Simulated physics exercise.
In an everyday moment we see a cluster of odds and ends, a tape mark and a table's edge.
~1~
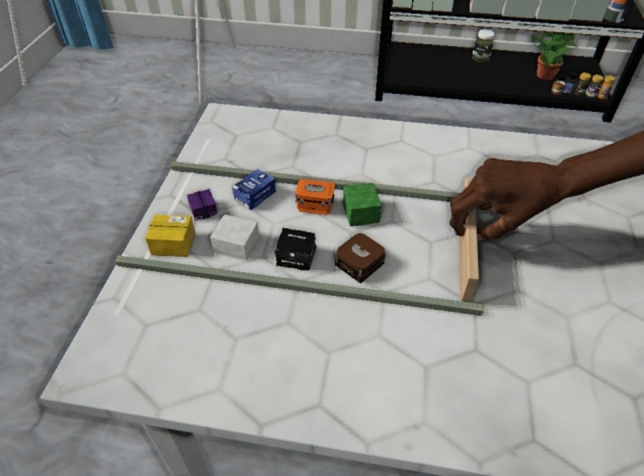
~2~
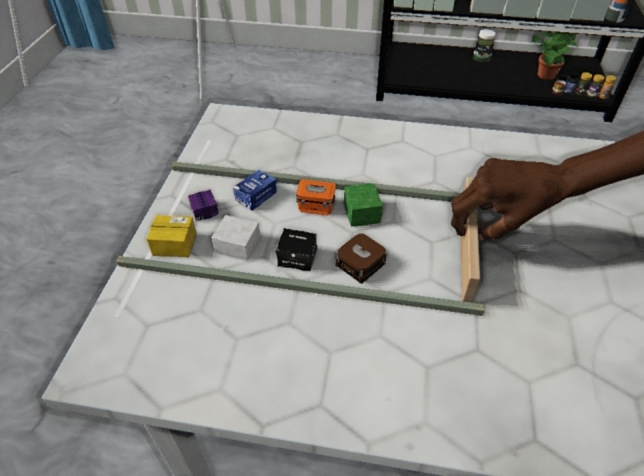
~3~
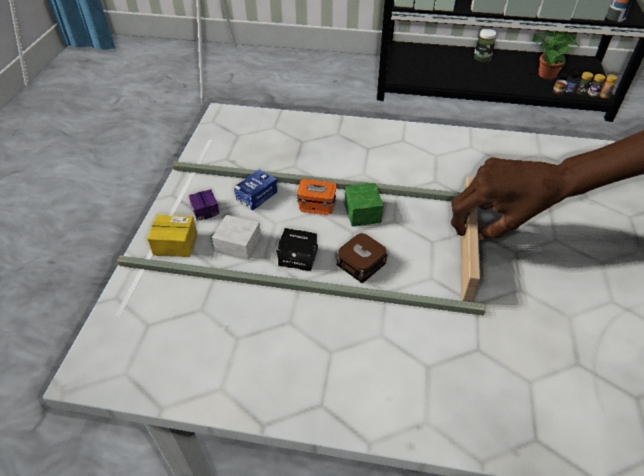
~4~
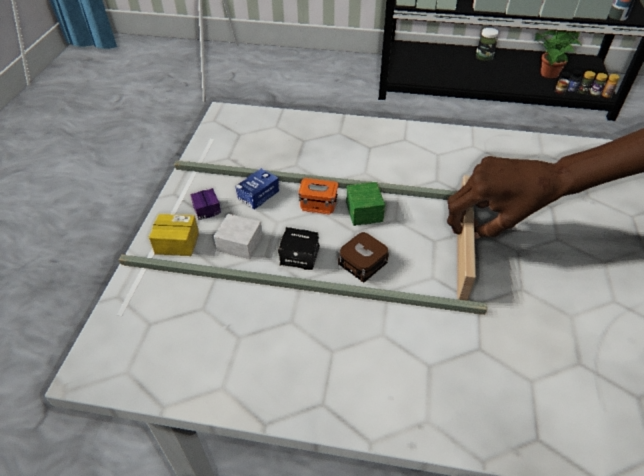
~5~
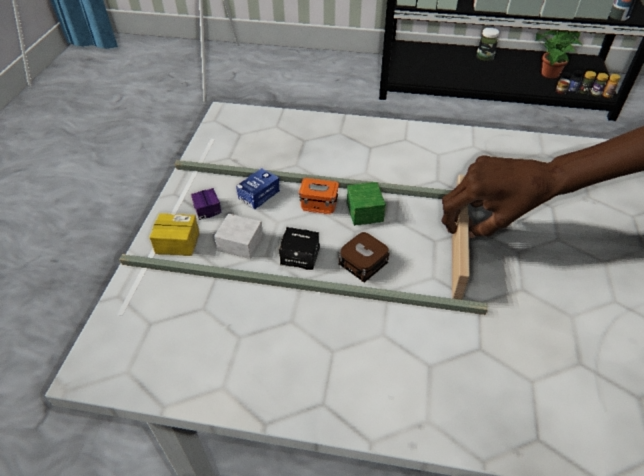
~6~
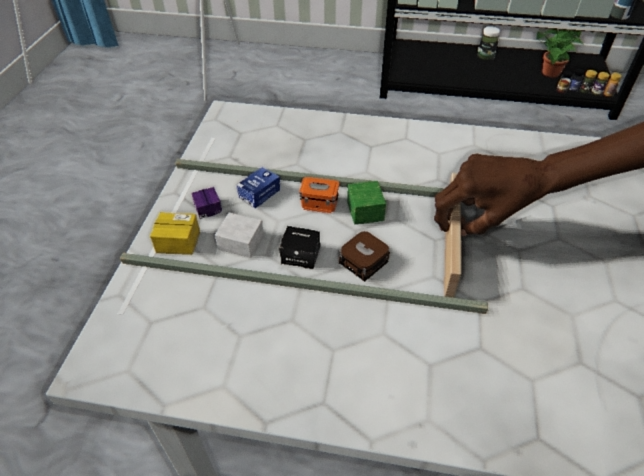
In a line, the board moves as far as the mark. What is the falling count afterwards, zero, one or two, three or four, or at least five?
Afterwards the falling count is at least five.
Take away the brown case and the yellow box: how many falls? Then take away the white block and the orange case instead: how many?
That gives 3 in the first case, then 3 in the second.
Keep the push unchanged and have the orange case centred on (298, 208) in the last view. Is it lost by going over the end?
It remains.
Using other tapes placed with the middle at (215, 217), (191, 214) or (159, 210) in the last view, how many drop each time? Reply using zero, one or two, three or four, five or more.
Three or four; five or more; five or over.
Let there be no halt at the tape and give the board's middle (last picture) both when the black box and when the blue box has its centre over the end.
Black box over the end: About (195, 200). Blue box over the end: About (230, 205).
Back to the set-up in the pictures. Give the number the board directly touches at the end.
My count gives 3.
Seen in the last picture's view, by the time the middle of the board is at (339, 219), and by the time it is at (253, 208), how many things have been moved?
First position 4; second position 8.
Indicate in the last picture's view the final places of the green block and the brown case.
Listed as asked: First (171, 177), and then (140, 234).
Soon after, none off yet; yellow box at rest near (176, 233); purple box at rest near (207, 203); white block at rest near (240, 235).
After that, none off yet; yellow box tilting a little near (125, 226); purple box displaced a little near (194, 204); white block displaced well along near (163, 226).
In the end, the number that fall off is five or more; gone, orange case, black box, blue box, white block and yellow box.
